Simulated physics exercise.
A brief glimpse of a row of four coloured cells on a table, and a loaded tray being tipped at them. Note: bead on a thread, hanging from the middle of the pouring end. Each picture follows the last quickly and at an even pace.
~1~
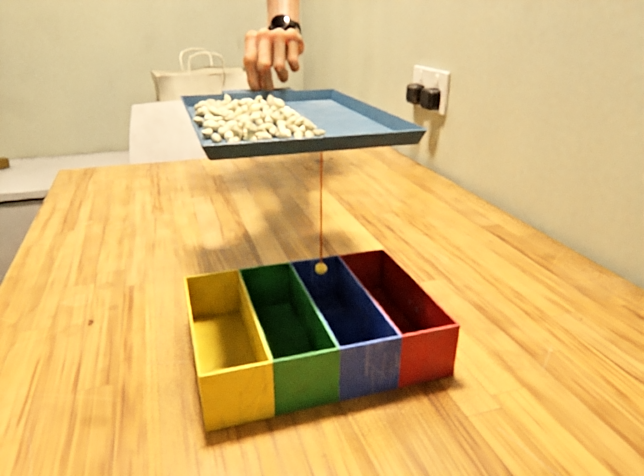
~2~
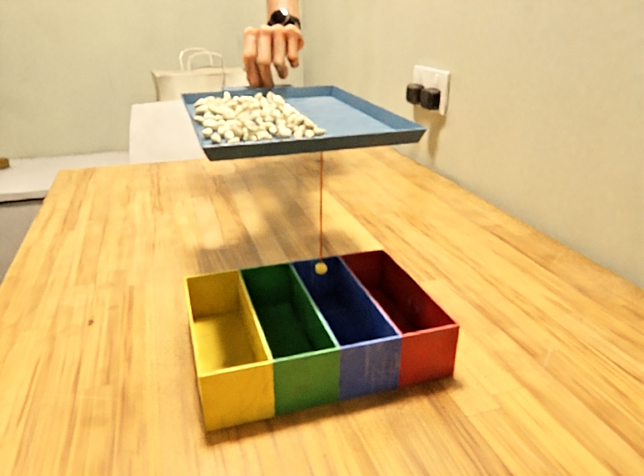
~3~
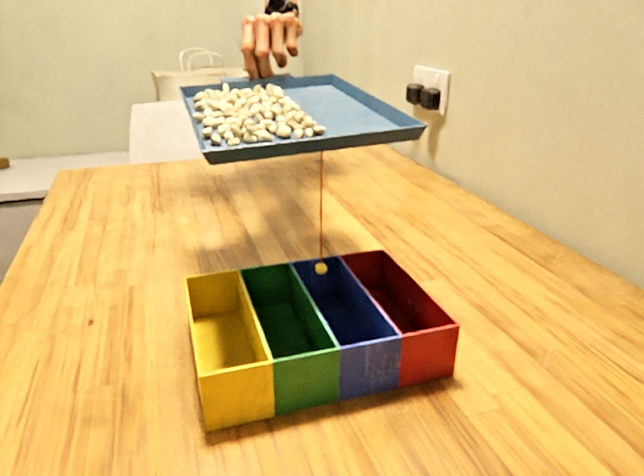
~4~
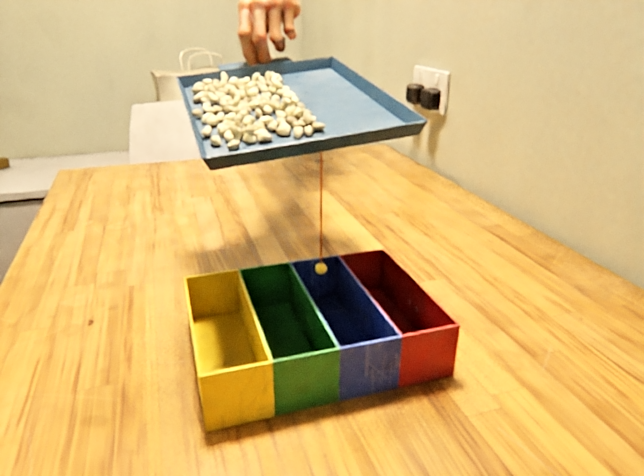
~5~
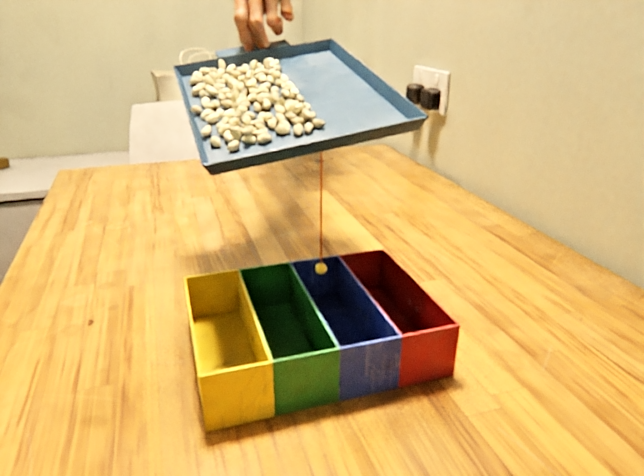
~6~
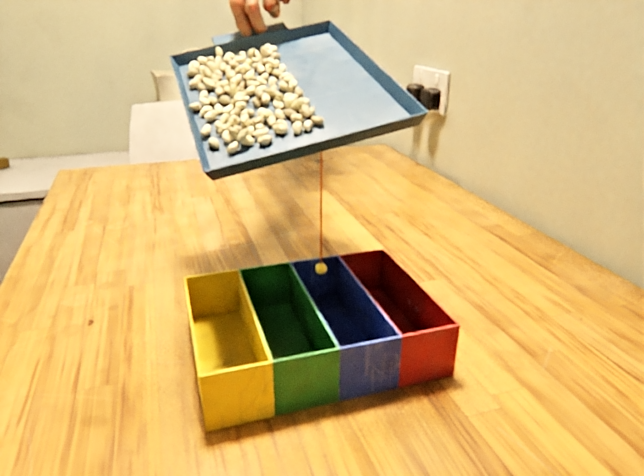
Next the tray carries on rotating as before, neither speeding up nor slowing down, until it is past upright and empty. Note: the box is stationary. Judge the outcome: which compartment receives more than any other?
The yellow compartment receives the most.
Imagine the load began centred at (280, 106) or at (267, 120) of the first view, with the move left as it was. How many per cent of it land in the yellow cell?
Around 60 percent the first time, around 70 percent the second.
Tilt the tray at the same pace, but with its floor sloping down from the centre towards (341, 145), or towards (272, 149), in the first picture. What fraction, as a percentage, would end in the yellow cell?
About 0 %, then 50 %.
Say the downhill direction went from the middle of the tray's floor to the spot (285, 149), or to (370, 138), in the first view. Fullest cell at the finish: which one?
Try A: Yellow / try B: The red cell.
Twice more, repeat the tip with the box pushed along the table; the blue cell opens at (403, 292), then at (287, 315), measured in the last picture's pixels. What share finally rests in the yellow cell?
You'd get 10 in a hundred the first time and 10 in a hundred the second.
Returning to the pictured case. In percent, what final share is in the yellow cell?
That share works out at some 70 %.
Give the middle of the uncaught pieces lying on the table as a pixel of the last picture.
At about (145, 376).
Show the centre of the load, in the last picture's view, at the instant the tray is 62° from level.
Around (223, 143).
Shortly afterwards, tray tipped steeply; the bulk on the tray; only a few in the yellow cell; a little falling or outside the box.
Next, tray tipped right over; only a few on the tray; near two thirds in the yellow cell; near a quarter in the green cell; a little falling or outside the box.
Some moments later, tray tipped past a quarter turn; the bulk in the yellow cell; near a quarter in the green cell; a little falling or outside the box.
In the end, tray tipped past a quarter turn; the bulk in the yellow cell; near a quarter in the green cell; none at all in the blue cell; none at all in the red cell; a little outside the box.
